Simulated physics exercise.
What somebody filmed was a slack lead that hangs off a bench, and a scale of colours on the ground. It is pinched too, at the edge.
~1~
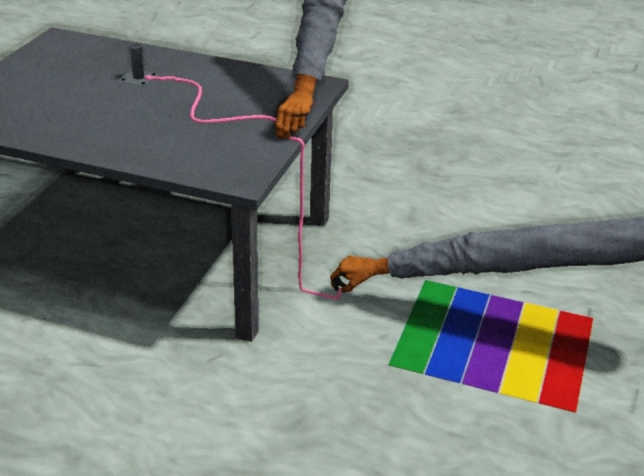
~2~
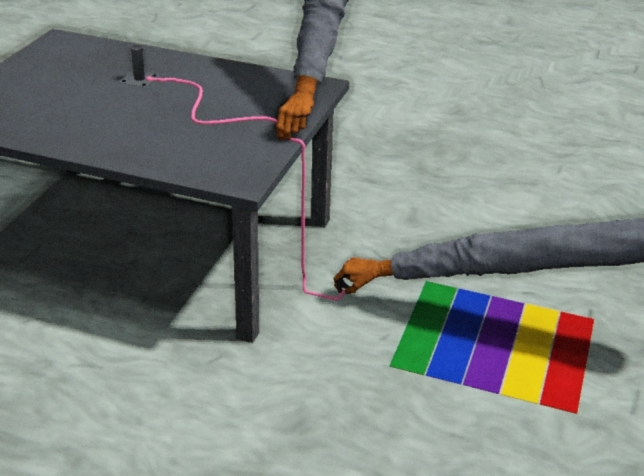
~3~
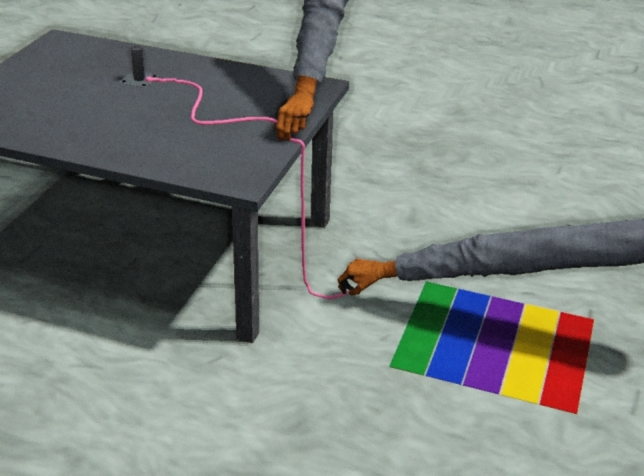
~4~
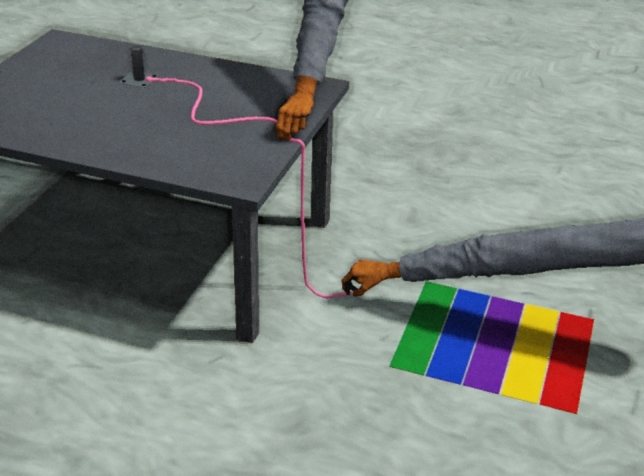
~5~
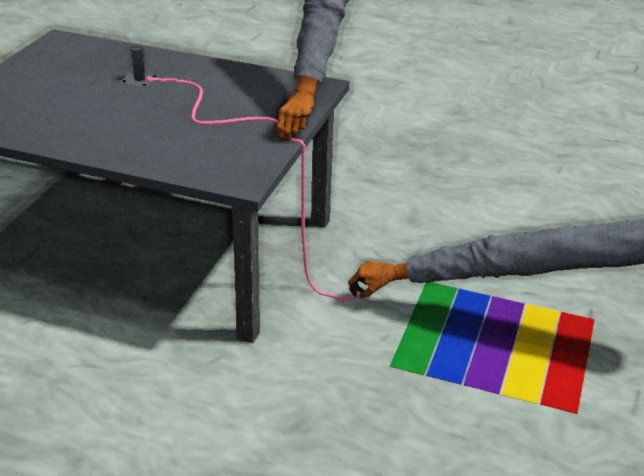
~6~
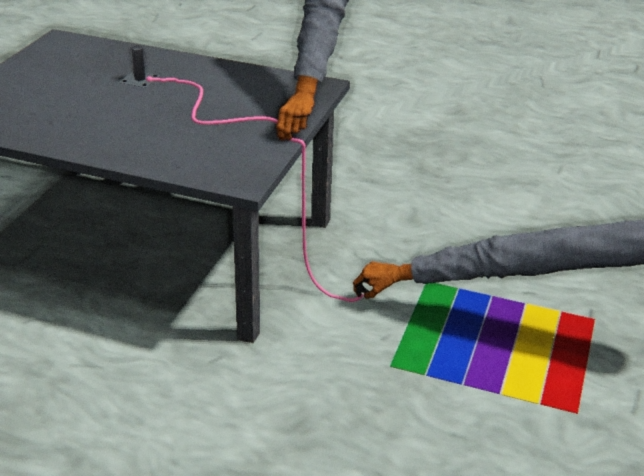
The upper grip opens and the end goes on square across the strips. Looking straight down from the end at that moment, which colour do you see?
You see yellow.
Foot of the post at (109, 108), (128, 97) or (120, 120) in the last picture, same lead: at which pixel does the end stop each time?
(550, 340), (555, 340) and (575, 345).
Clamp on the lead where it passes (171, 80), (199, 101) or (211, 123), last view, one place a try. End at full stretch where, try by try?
Going through the three tries, you get (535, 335), (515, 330) and (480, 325).
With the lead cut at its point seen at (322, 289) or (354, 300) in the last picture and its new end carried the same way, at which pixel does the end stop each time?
Case by case: Roughly (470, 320), then roughly (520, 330).
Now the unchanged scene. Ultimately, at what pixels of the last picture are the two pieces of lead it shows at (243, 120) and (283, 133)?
(294, 130), then (340, 166).
Soon after, end near (475, 321); over blue.
After that, end near (516, 331); over purple.
At the stop, end near (541, 337); over yellow. It halts on the yellow strip.
